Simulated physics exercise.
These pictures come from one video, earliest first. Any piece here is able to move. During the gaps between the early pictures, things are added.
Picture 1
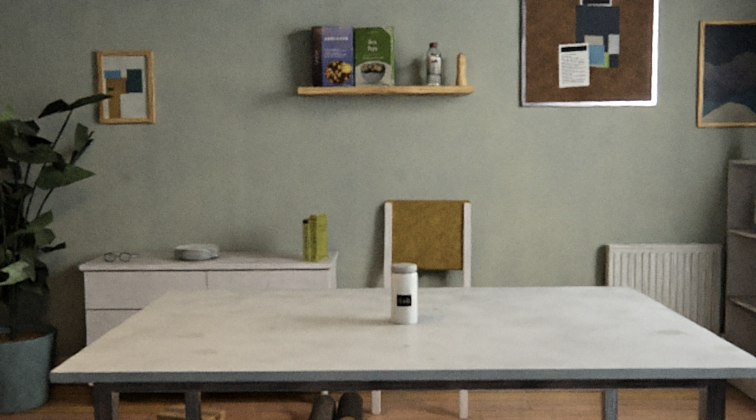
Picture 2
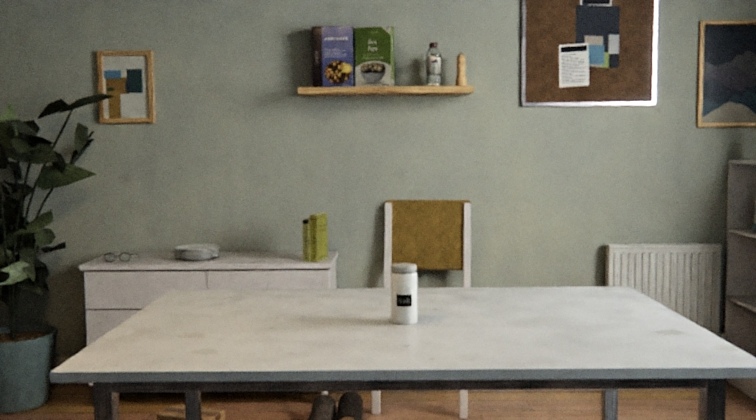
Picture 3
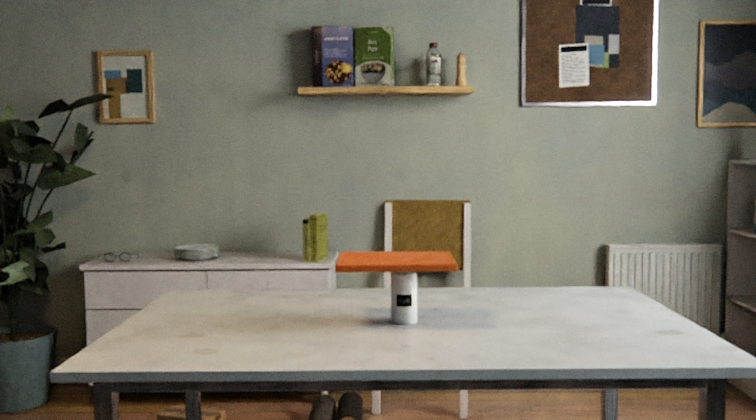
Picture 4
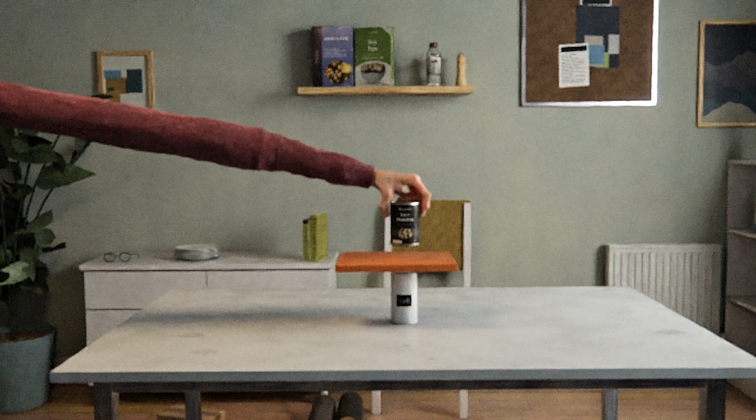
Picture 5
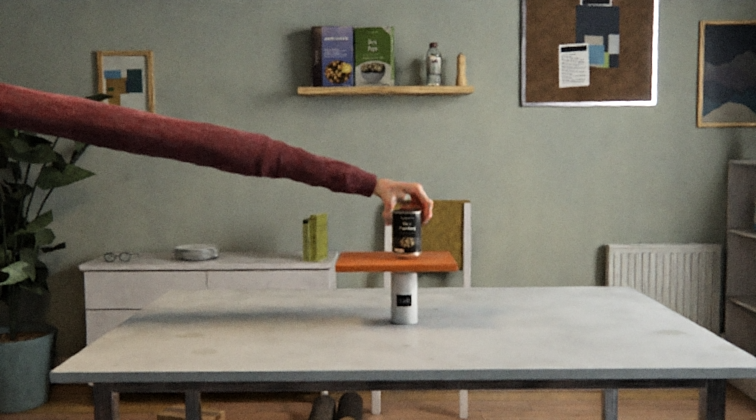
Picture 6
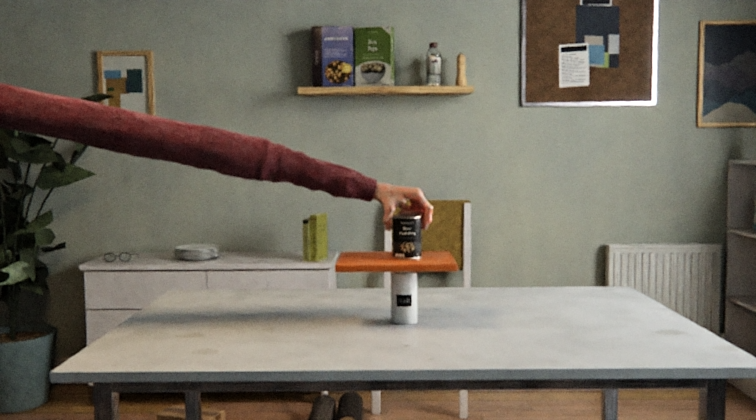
A hand lowers a black tin onto an orange lid that appeared atop a white jar.
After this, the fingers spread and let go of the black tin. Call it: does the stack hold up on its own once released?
Holds up.
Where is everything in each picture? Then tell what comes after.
In the first frame, the last thing is not in view yet.
In the second frame, the last thing is not in view yet.
In the third frame, the last thing is not in view yet; orange lid (396, 261).
The fourth frame shows on its way; black tin (405, 223); orange lid (396, 261).
The fifth frame shows on its way; black tin (407, 232); orange lid (396, 261).
The sixth frame shows set down, still held; black tin (407, 237); orange lid (396, 261).
Then, 0.40 s later than the last frame, all is still.
Then, 1.10 s later than the last frame, black tin resting near (407, 237).
When it is over, all 3 as before. End places, in pixels of the last picture, black tin near (407, 237). The stack keeps its balance.
